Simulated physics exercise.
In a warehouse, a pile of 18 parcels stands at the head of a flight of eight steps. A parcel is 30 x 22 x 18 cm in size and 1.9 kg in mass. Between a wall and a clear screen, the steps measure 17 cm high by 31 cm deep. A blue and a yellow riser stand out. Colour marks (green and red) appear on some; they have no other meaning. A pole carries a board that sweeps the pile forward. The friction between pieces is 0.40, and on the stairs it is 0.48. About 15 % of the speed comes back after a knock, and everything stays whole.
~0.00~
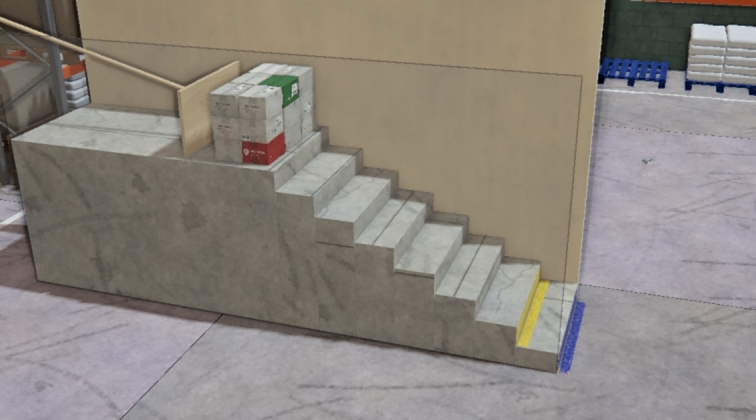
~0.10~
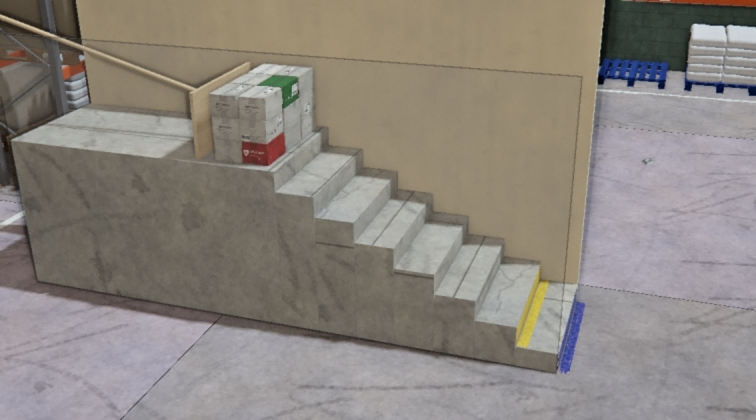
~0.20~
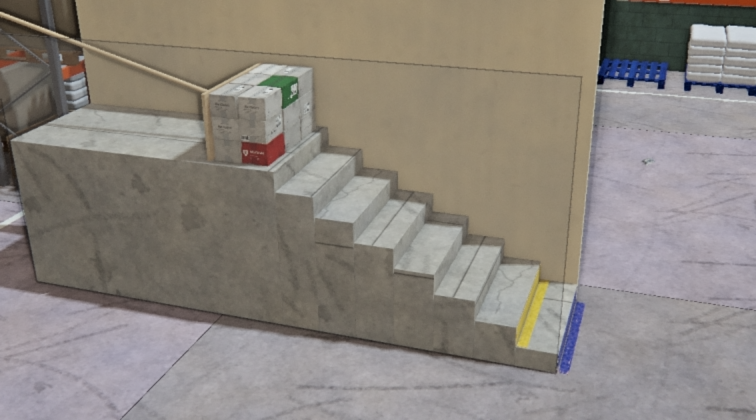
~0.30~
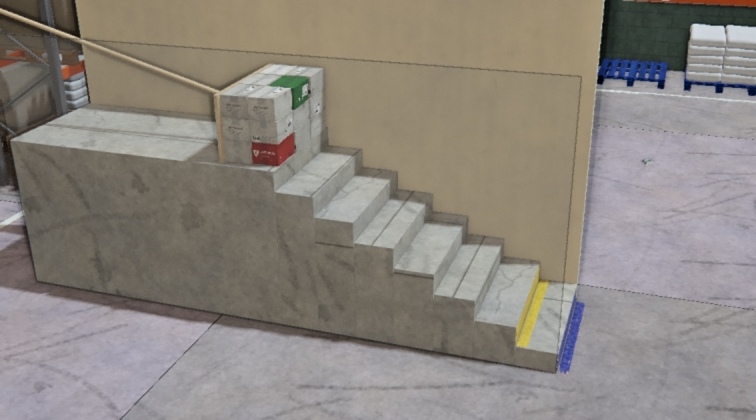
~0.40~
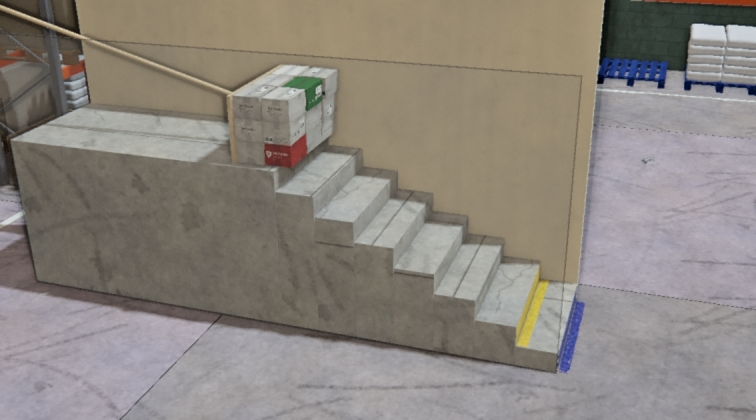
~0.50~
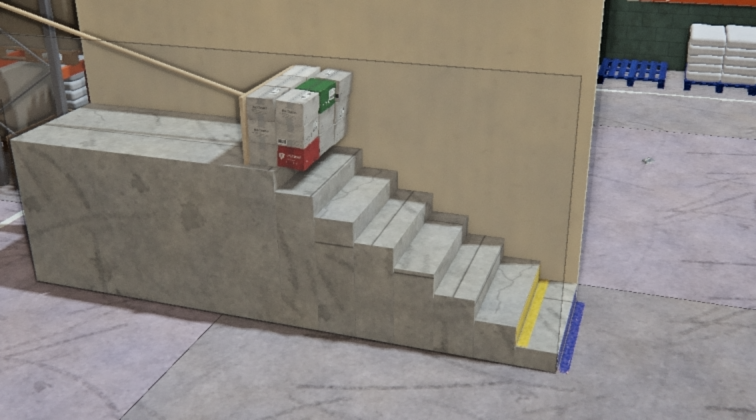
Stacked parcels at the top of concrete steps being pushed right by a board on a pole, starting to lean slightly.
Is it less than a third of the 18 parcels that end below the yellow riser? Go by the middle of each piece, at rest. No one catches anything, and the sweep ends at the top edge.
Looks like south of a third ends up down there.
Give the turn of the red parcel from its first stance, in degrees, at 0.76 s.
Rotation: Approx. 30°.
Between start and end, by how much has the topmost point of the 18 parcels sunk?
By about 40 cm, start to end.
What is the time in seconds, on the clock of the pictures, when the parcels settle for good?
Somewhere close to 3.0 s.
After 0.76 s, none of the 18 parcels below the yellow riser, 18 disturbed; green parcel 29° from how it stood, 17 cm lower; red parcel 29° from how it stood, 17 cm lower.
After 1.40 s, none of the 18 parcels below the yellow riser, 18 disturbed; green parcel on its side; red parcel on its side.
In the end (3.4 s), 3 of the 18 parcels below the yellow riser; red parcel on its side; green parcel 1.68 m lower. That is 17 per cent. From the last view, middles, red parcel near (352, 195), green parcel near (708, 322).
